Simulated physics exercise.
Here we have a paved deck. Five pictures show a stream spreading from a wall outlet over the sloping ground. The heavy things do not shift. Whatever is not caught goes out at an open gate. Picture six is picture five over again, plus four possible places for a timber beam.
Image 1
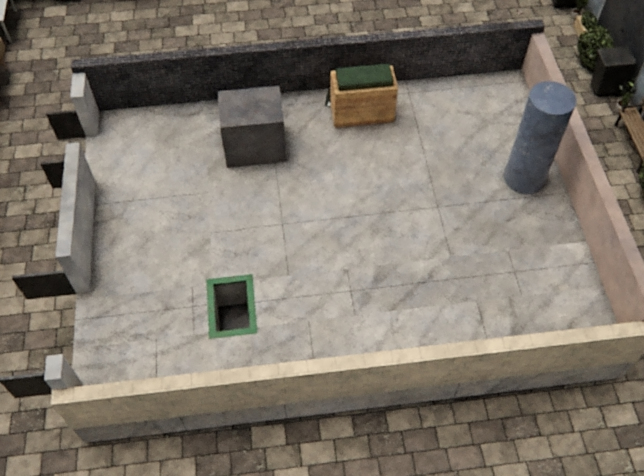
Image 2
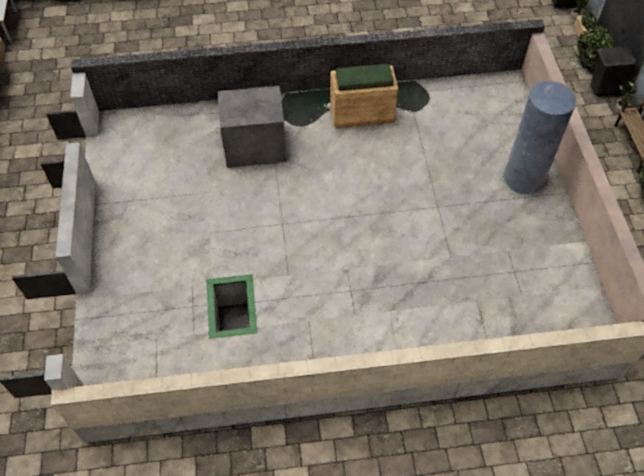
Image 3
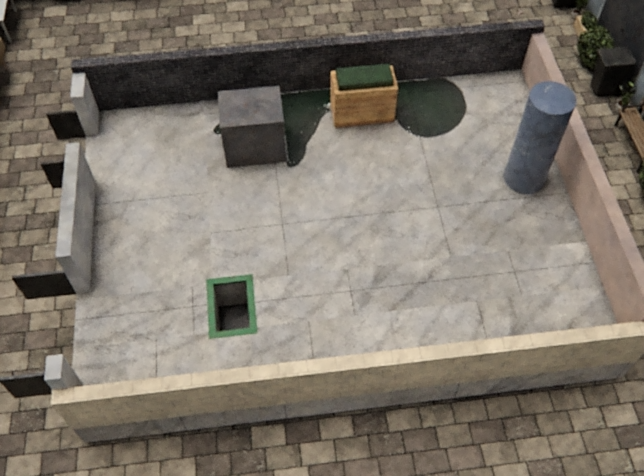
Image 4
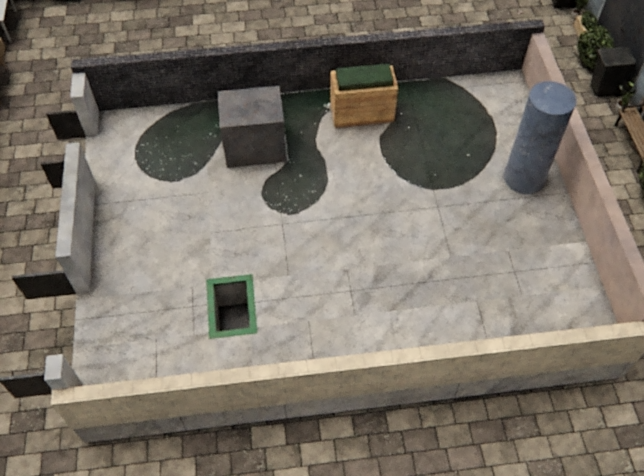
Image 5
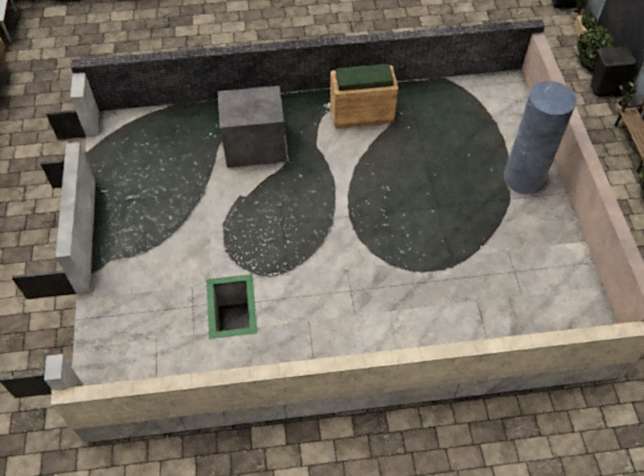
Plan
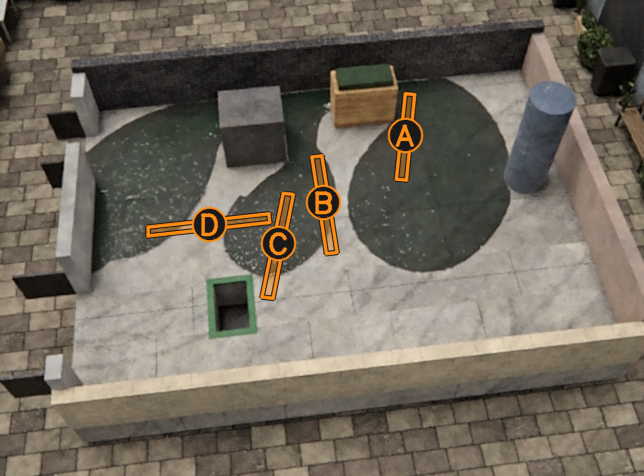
A paved deck enclosed by low walls is seen from above at an angle by a still camera. A dark grey block and a wooden box with a green top stand near the dark back wall, a blue cylinder stands at right, and a green-rimmed pit sits towards the lower left. Dark water emerges around the wooden box and spreads forward and leftward past the block in widening rounded lobes.
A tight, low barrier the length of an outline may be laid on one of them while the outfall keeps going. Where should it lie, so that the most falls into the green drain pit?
The best position is A.
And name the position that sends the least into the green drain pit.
That is position C.
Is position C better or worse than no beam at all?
It is worse.
On the marked copy, A from (401, 179) to (410, 94); B from (331, 253) to (316, 156); C from (267, 297) to (288, 193); D from (148, 231) to (269, 218).
Choosing A, about 14 % of the stream runs into the green drain pit, about 84 % out by the gates.
Choosing B, about 10 % of the stream runs into the green drain pit, about 88 % out by the gates.
Choosing C, about 5 % of the stream runs into the green drain pit, about 94 % out by the gates.
Choosing D, about 10 % of the stream runs into the green drain pit, about 87 % out by the gates.
